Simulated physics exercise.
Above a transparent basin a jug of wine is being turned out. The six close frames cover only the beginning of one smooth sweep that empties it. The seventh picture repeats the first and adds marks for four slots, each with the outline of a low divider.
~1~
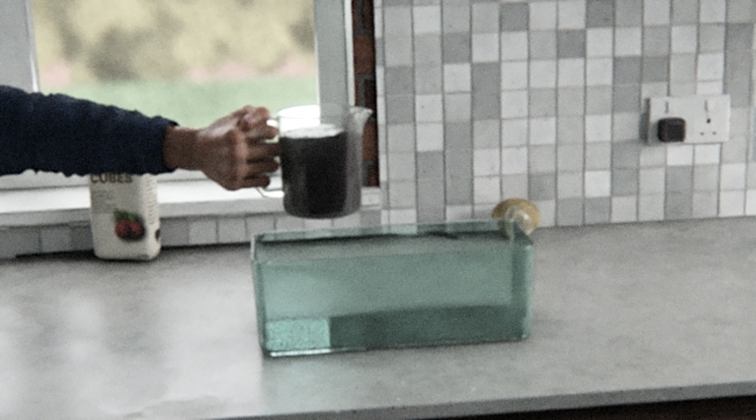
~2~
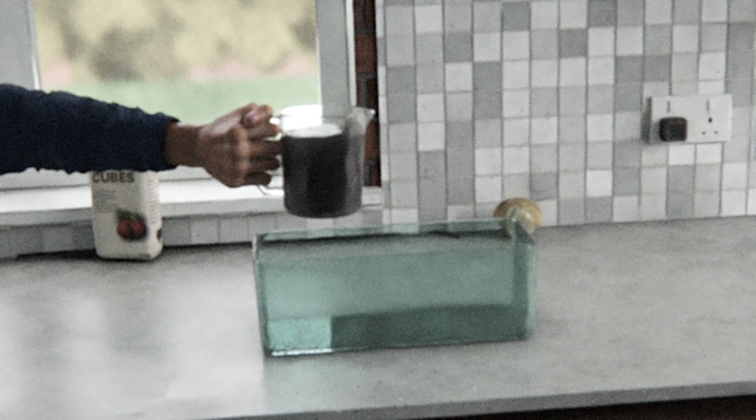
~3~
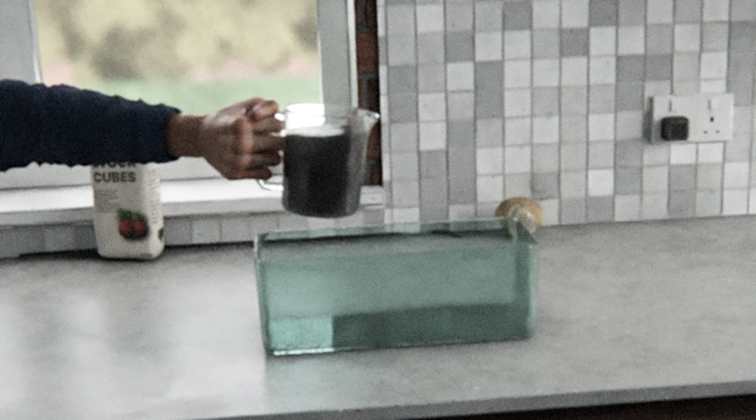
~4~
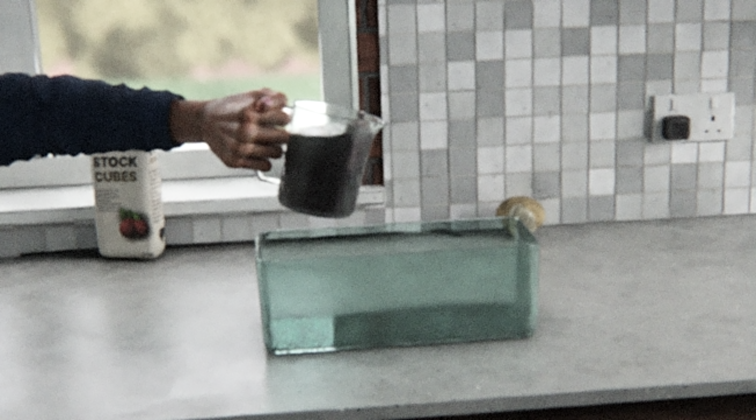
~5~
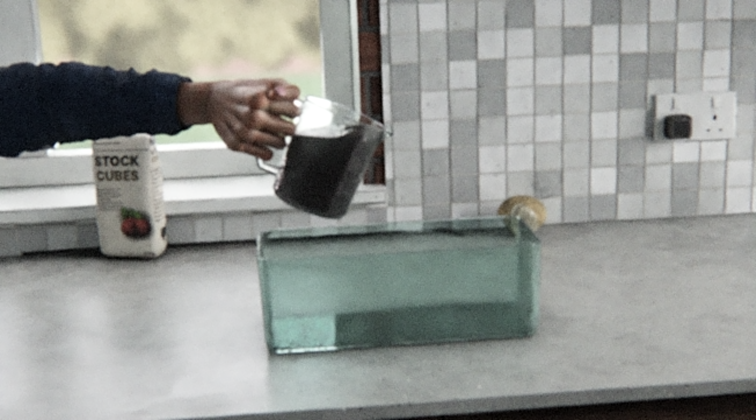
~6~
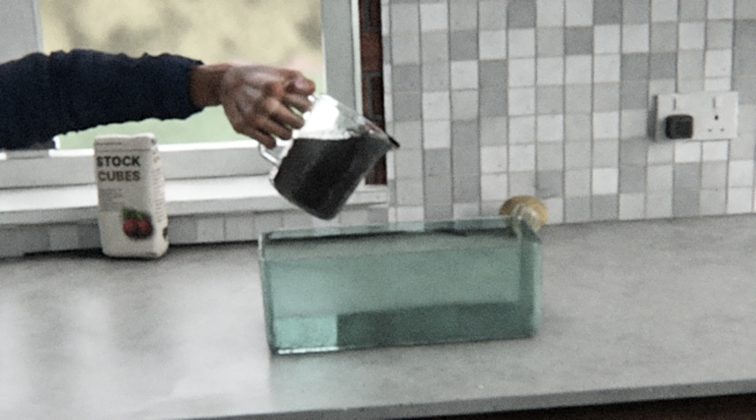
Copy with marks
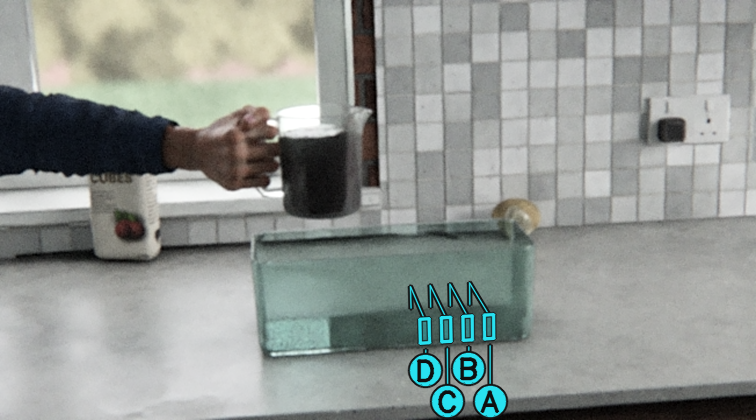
The clip opens with a hand holding a glass jug of dark liquid upright above a clear, greenish basin of water on a kitchen counter, beside a stock cubes carton. The hand gradually tilts the jug to the right, until the dark liquid reaches its lip.
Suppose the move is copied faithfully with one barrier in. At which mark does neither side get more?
Place C does it best.
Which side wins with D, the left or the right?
The right one.
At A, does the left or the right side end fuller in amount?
The left one.
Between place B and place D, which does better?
Place D.
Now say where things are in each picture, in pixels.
Upright, lip at (371, 111); basin from (260, 354) to (532, 336); nothing has left yet.
Upright, lip at (374, 112); nothing has left yet.
Tipped about 6°, lip at (379, 116); nothing has left yet.
Tipped about 14°, lip at (385, 123); nothing has left yet.
Tipped about 24°, lip at (392, 133); nothing has left yet.
Tipped about 36°, lip at (397, 146); wine is over the lip, down to (397, 146).
On the marked copy, A at (490, 345); B at (468, 346); C at (447, 348); D at (425, 349).
With A, about 88 % ends left of the wall and 10 % right of it.
With B, about 92 % ends left of the wall and 6 % right of it.
With C, about 52 % ends left of the wall and 47 % right of it.
With D, about 20 % ends left of the wall and 79 % right of it.
